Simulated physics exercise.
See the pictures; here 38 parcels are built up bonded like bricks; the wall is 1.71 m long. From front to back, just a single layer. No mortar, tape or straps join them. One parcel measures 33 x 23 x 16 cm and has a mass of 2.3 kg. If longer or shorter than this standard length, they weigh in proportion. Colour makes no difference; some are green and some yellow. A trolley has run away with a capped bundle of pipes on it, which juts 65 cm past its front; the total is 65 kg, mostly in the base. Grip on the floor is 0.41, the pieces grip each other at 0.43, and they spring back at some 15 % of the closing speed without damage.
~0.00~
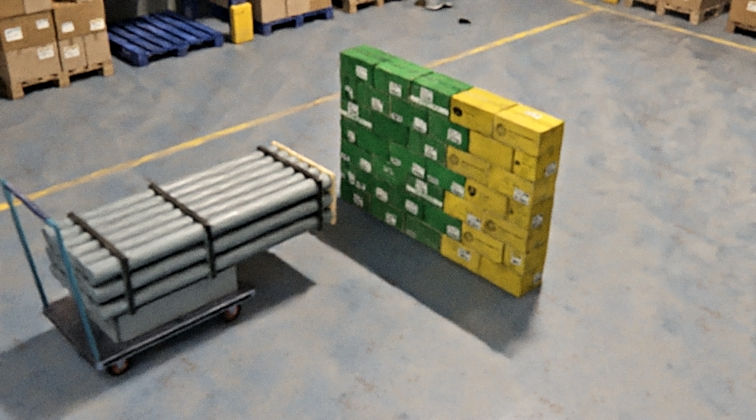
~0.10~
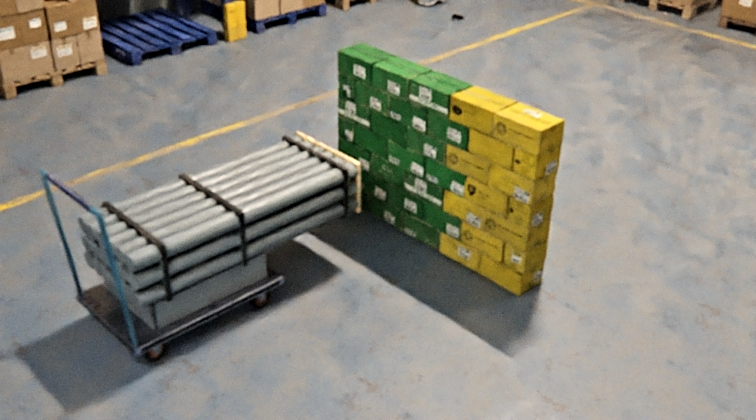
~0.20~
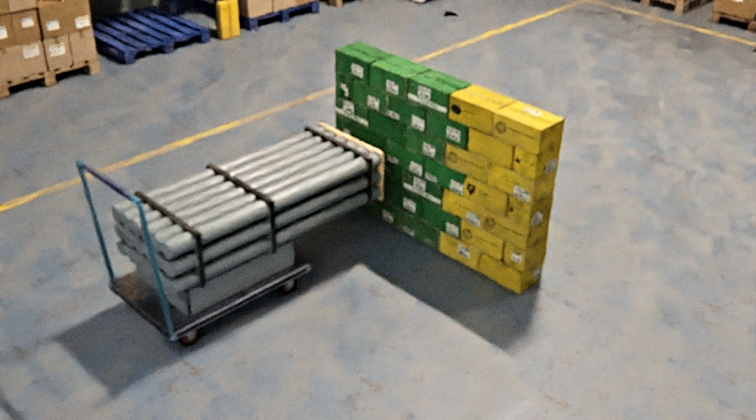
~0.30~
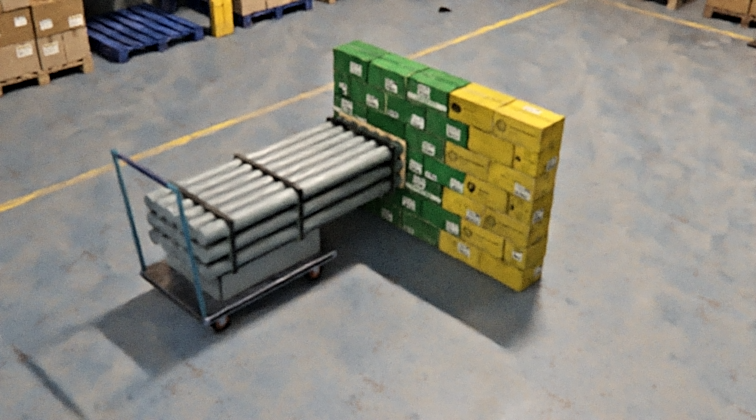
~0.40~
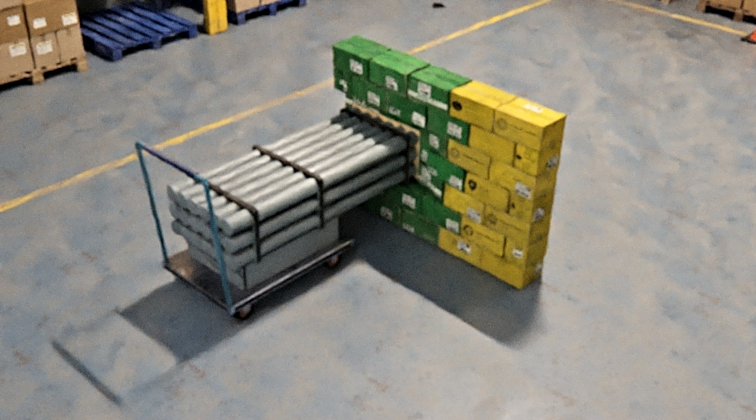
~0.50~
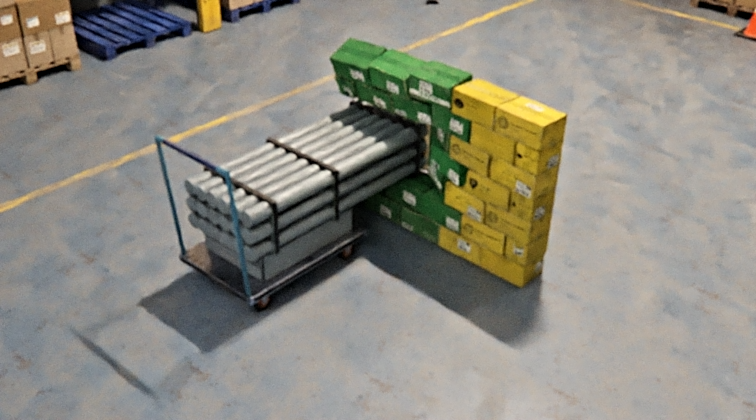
A wall of green boxes on the left and yellow boxes on the right stands on a grey warehouse floor, seen from above at an angle by a slightly shifting camera. A blue-handled trolley carries strapped grey pipes at left, with pallets and cartons behind. The trolley rolls rightward, and the pipe ends meet the green section and push in, shoving boxes backward and tilting the upper ones.
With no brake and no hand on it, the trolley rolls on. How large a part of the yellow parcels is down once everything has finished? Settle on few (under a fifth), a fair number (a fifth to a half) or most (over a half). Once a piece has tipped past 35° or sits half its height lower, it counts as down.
Verdict: A fair number.
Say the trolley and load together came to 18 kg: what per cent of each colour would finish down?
In that case yellow comes to 0 and green to 0 percent.
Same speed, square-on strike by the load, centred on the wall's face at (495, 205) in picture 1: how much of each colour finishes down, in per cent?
For yellow it's 70 per cent, for green 10 per cent.
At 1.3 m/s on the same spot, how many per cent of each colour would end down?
Result - yellow: 30%; green: 70%.
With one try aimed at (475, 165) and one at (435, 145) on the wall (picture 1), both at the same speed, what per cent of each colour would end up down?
First try then second: Yellow 40 and 50, green 20 and 40 per cent.
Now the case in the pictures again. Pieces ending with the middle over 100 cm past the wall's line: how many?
Around 8, give or take.
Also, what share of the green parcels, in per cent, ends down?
Green share down - 80 in a hundred.
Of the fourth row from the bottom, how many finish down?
That row ends with 4 down.
After 0.78 s, load 56 cm past the wall's line, still rolling; none of the 14 yellow parcels down (14 of 38 in all colours); top yellow parcel leaning 8°; top green parcel leaning 21°.
After 1.30 s, load 85 cm past the wall's line, still rolling; 4 of the 14 yellow parcels down (23 of 38 in all colours); top yellow parcel leaning 51°, 7 cm lower; top green parcel on its side.
At rest (3.1 s), load 88 cm past the wall's line, stopped; 4 of the 14 yellow parcels down (23 of 38 in all colours); top yellow parcel upside down; top green parcel upside down. That is 29 per cent. As the last picture would show them, middles, top yellow parcel near (683, 290), top green parcel near (459, 172).
